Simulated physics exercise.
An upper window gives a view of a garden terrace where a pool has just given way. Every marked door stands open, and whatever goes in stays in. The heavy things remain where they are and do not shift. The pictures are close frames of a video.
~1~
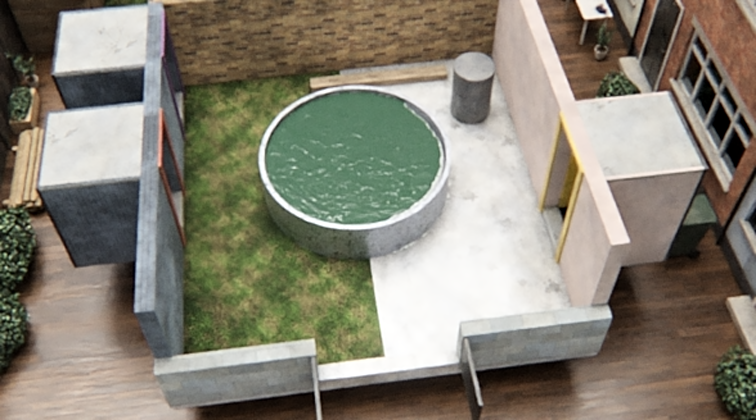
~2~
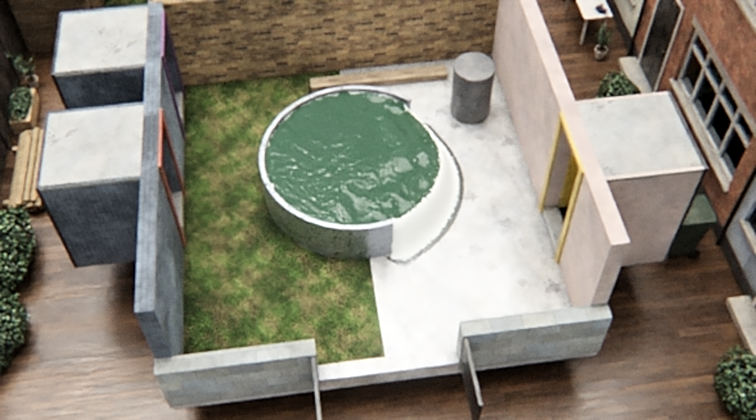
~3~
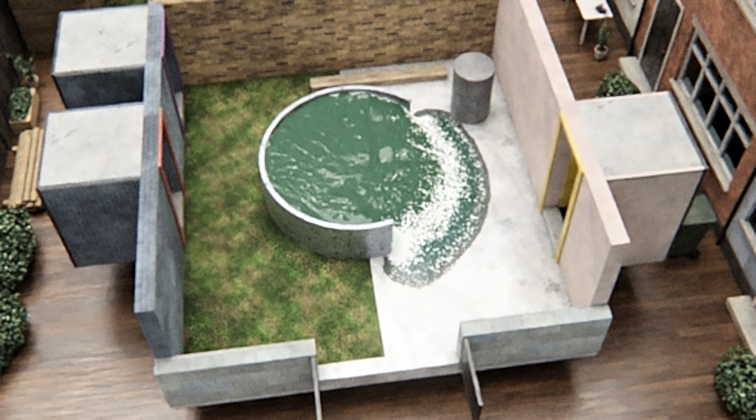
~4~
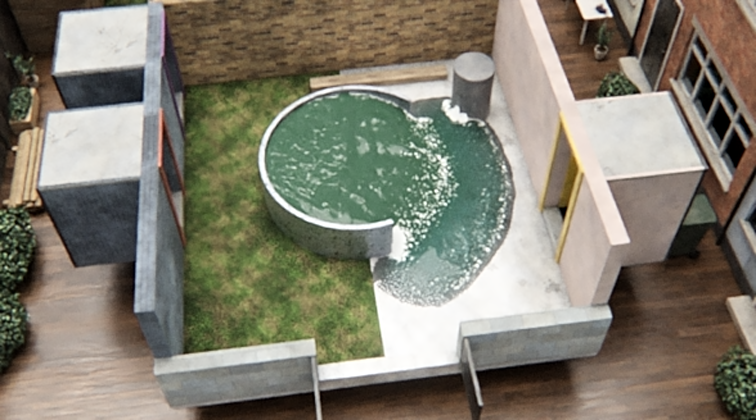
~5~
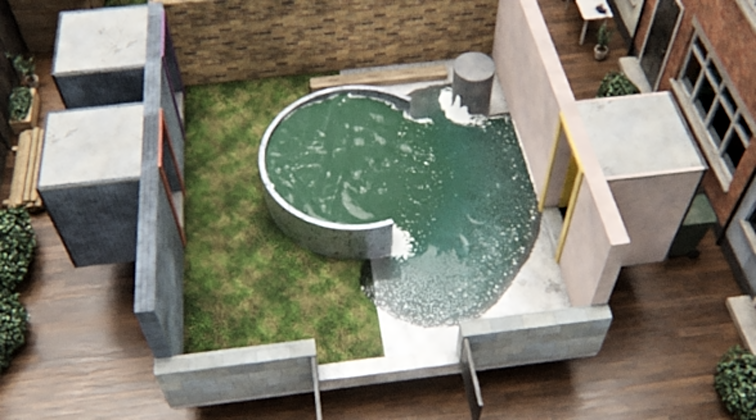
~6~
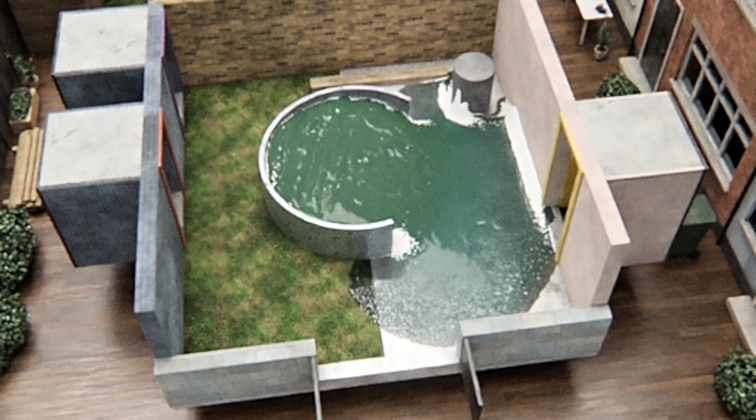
Green water pouring from the broken right side of a round tank, spreading across pale paving between low terrace walls.
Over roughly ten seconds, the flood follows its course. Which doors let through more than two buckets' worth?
I predict the purple door will remain at two buckets or below. I predict the red door will remain at two buckets or below. I predict the yellow door will overshoot two buckets.
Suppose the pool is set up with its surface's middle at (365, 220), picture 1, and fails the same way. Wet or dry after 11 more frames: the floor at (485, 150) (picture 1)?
Answer: Wet.
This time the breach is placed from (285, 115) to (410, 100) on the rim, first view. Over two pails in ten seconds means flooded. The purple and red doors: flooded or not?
Result - purple door crosses the threshold, red door fails to reach it.
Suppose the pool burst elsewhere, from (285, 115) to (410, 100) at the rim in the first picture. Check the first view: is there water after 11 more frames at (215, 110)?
Result: Reached.
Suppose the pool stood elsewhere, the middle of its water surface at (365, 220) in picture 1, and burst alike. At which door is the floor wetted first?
The door marked yellow is the first one.
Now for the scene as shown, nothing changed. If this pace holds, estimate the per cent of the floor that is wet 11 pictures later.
I'd say 45 per cent.
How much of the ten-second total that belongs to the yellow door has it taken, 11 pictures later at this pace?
About 45 per cent.
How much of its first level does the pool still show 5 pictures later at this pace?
Roughly 56 percent.
A moment on, water covers 45 % of the floor; the purple door not reached, the red door not reached, the yellow door over two buckets in.
Next, water covers 45 % of the floor; the purple door not reached, the red door not reached, the yellow door far over two buckets in.
Then, water covers 65 % of the floor; the purple door not reached, the red door not reached, the yellow door far over two buckets in.
Later, water covers 95 % of the floor; the purple door wet at the sill, nothing in, the red door wet at the sill, nothing in, the yellow door far over two buckets in.
In the end, water covers 95 % of the floor; the purple door wet at the sill, nothing in, the red door wet at the sill, nothing in, the yellow door far over two buckets in.
